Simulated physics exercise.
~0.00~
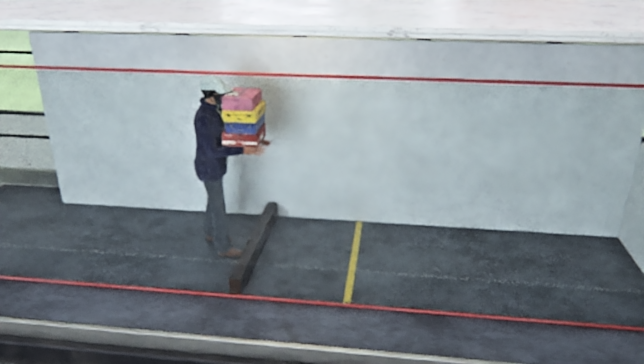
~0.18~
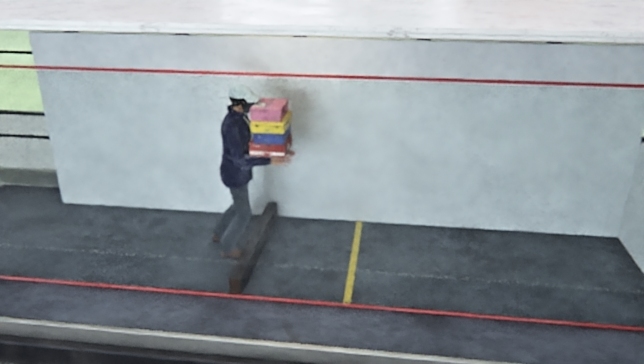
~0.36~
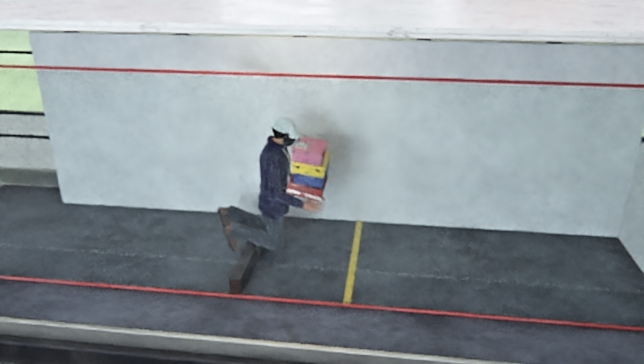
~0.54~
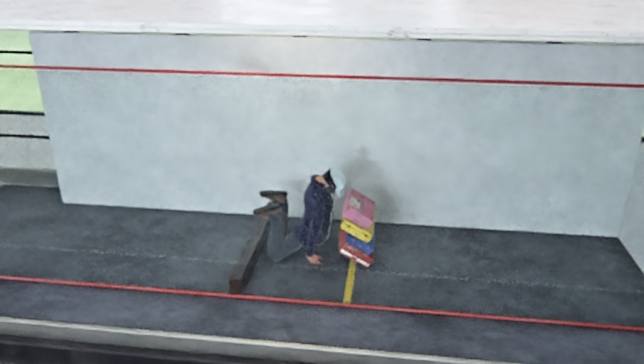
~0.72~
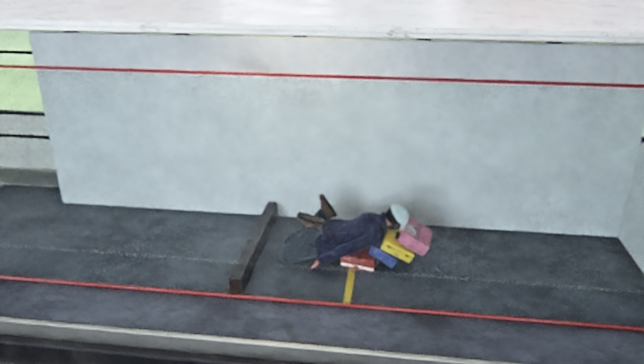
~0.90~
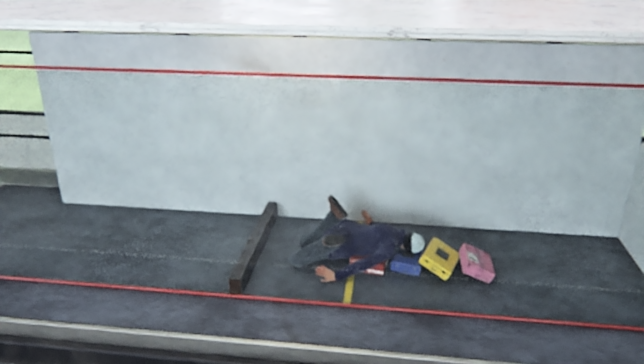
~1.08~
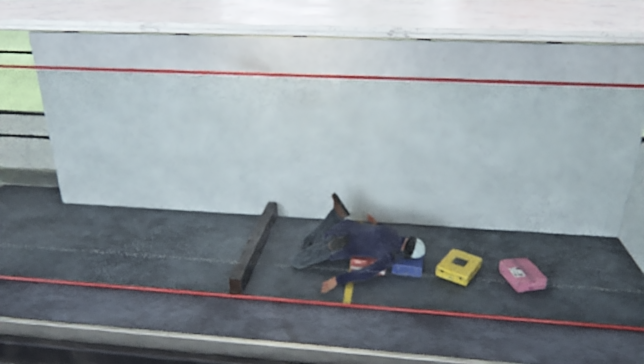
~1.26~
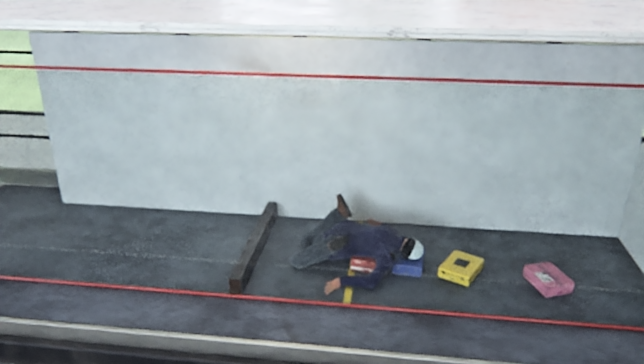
A person in a cap carrying a stack of colourful boxes lurched right over a low dark rail and toppled face down across the yellow line, spilling the pile, with the yellow and pink boxes sliding farthest right before everything lay still.
